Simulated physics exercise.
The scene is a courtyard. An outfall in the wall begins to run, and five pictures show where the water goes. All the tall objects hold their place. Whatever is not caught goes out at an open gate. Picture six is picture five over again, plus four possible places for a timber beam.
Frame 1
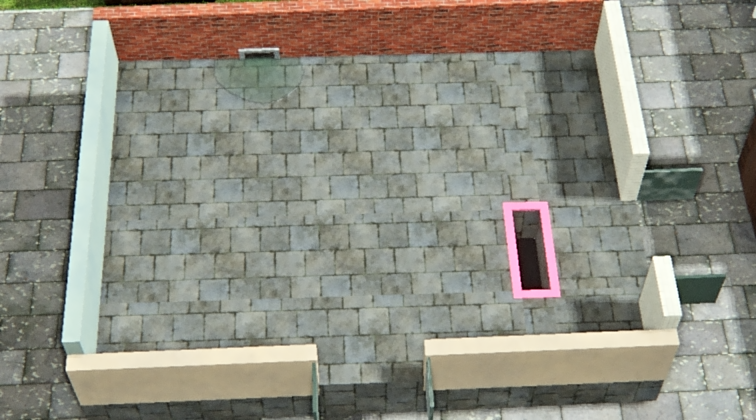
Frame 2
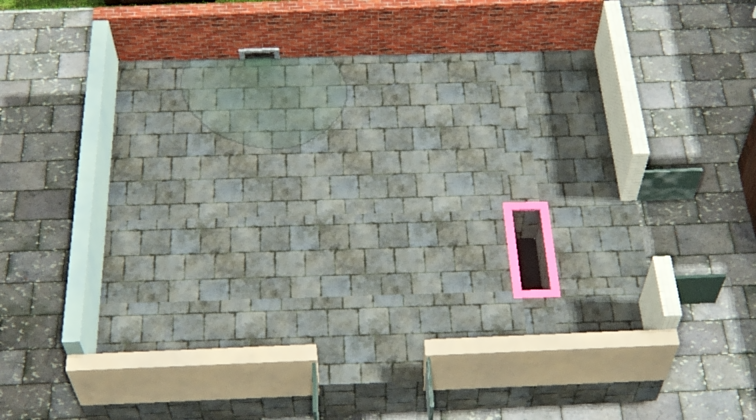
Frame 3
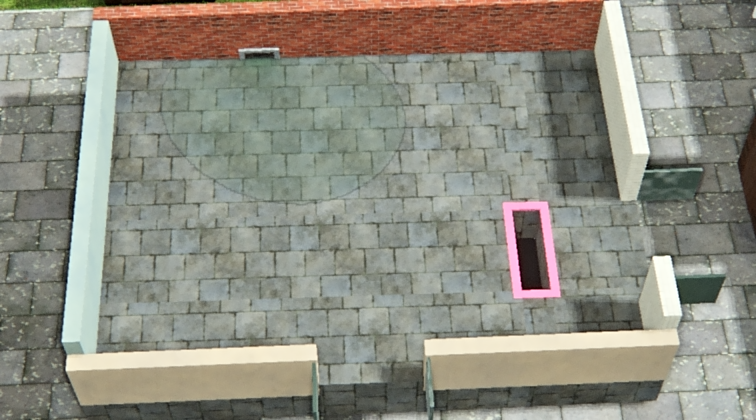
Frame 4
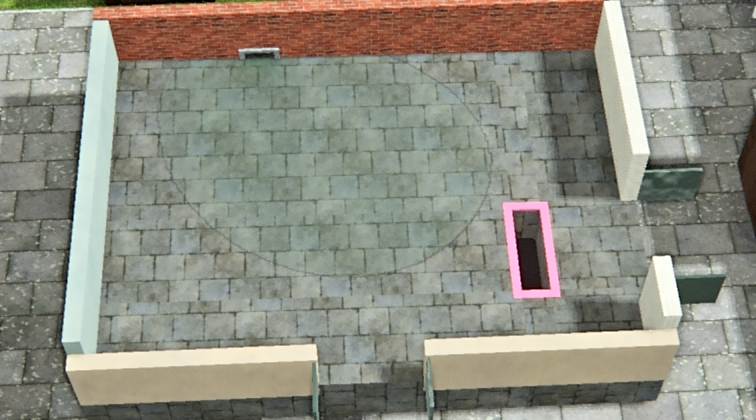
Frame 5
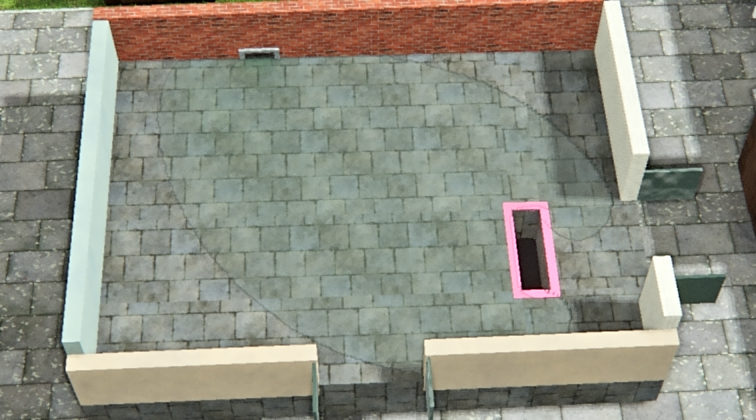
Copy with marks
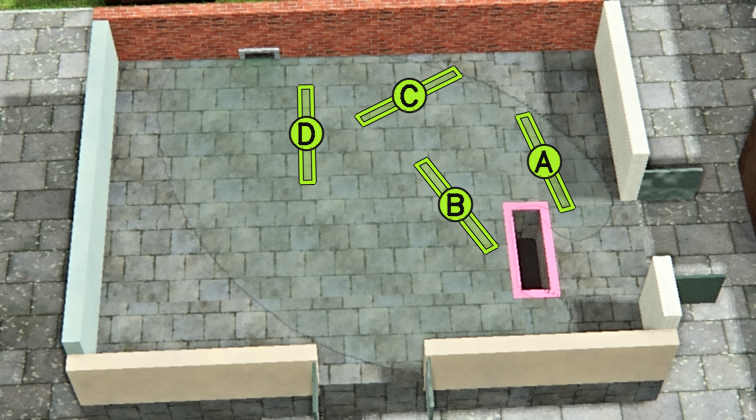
A paved courtyard of grey stone is seen from high above, the view held still. A red brick wall with a small grey outlet runs along the back, pale walls close the other sides, dark green gates stand open at the right and front, and a pink-rimmed pit sits right of centre. Thin greenish water spreads from the outlet across the paving, widening toward the front and right until it reaches the pit.
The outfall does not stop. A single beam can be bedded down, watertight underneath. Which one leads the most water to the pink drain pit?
A beats the others.
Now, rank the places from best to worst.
Best to worst: A, C, B, D.
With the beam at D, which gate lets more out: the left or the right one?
The right one.
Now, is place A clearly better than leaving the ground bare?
Yes, it helps clearly.
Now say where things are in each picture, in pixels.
Outfall at (260, 54); pink drain pit at (531, 249); open gate at (630, 250); open gate at (371, 368); water covers 2 % of the ground and shows as far out as (283, 92); pink drain pit still dry.
Water covers 9 % of the ground and shows as far out as (283, 143); pink drain pit still dry.
Water covers 19 % of the ground and shows as far out as (304, 202); pink drain pit still dry.
Water covers 37 % of the ground and shows as far out as (409, 262); pink drain pit still dry.
Water covers 59 % of the ground and shows as far out as (558, 310); pink drain pit taking water.
On the marked copy, A from (523, 115) to (567, 209); B from (421, 162) to (491, 249); C from (360, 120) to (457, 72); D from (307, 182) to (305, 87).
If A is chosen, about 48 % of the stream runs into the pink drain pit, about 52 % out by the gates.
If B is chosen, about 24 % of the stream runs into the pink drain pit, about 76 % out by the gates.
If C is chosen, about 36 % of the stream runs into the pink drain pit, about 64 % out by the gates.
If D is chosen, about 15 % of the stream runs into the pink drain pit, about 85 % out by the gates.
